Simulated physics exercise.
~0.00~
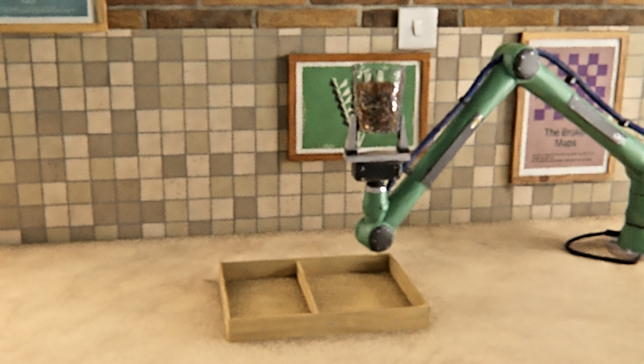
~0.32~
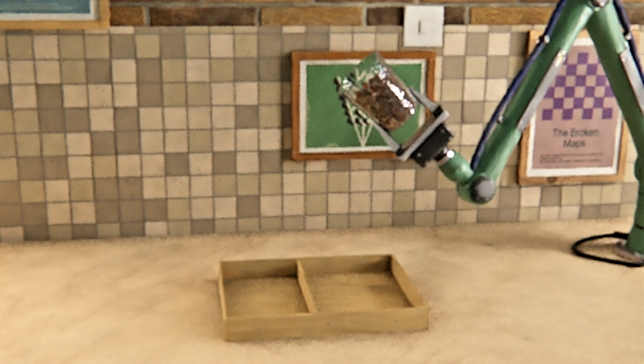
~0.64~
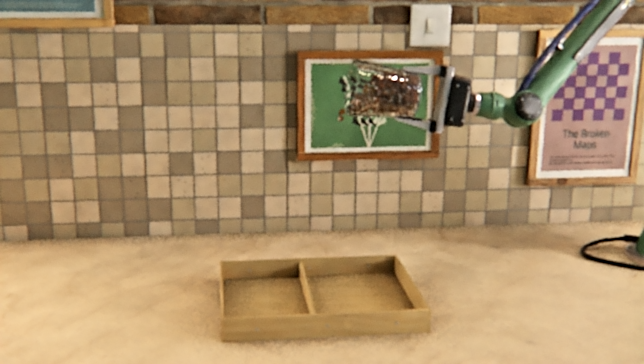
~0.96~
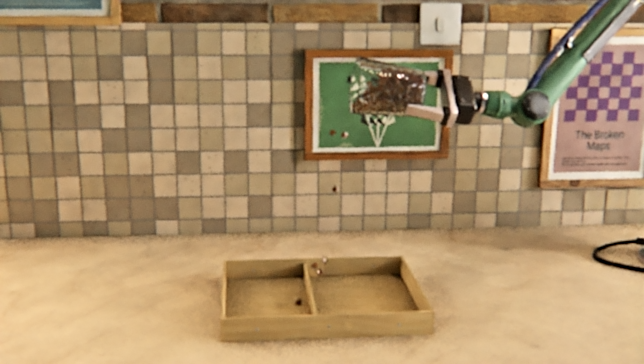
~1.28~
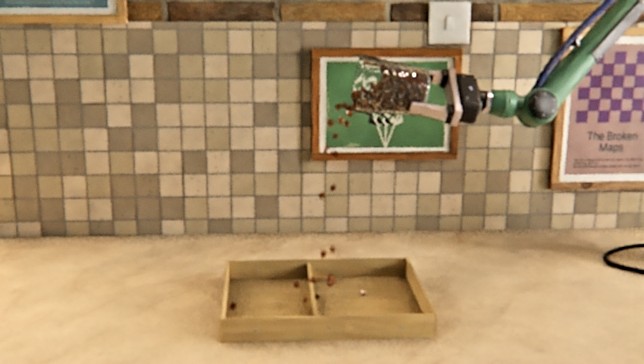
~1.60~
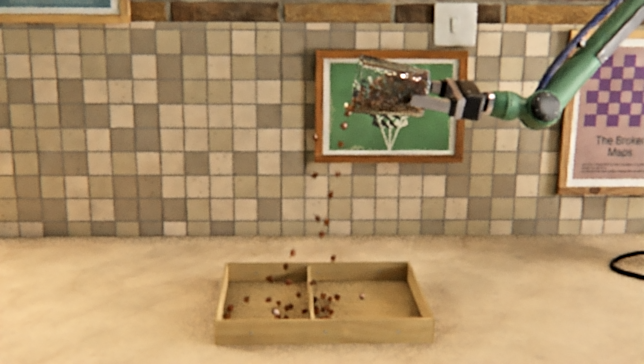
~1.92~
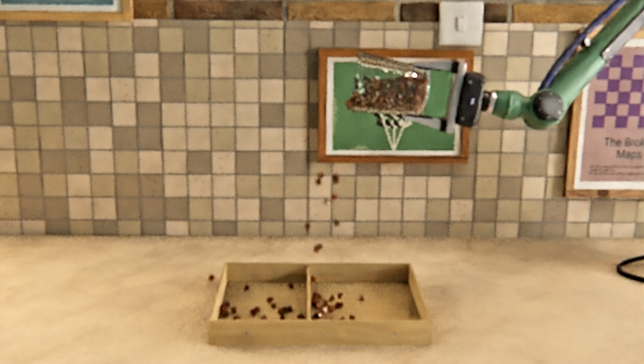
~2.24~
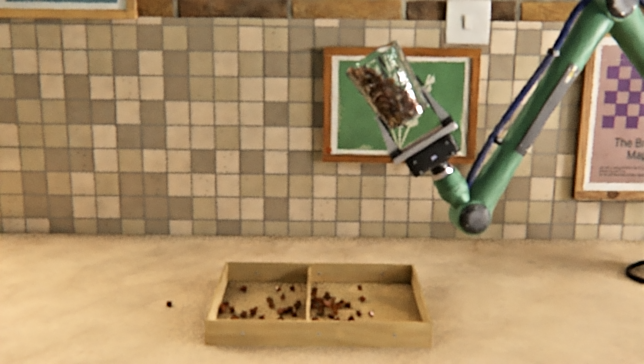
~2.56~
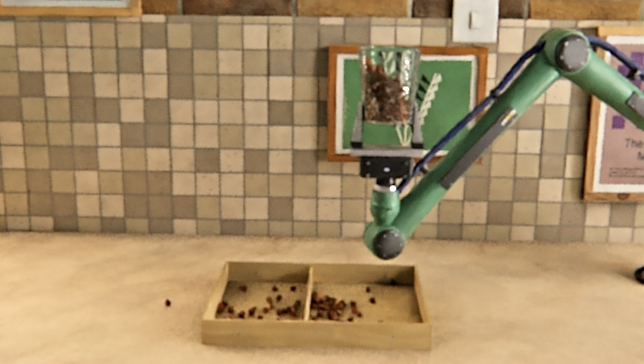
In this clip, a green robot arm tips a clear cup of brown pellets onto its side above a divided wooden tray, spilling some into both compartments, then stands it upright still partly full, with one stray pellet on the table left of the tray.
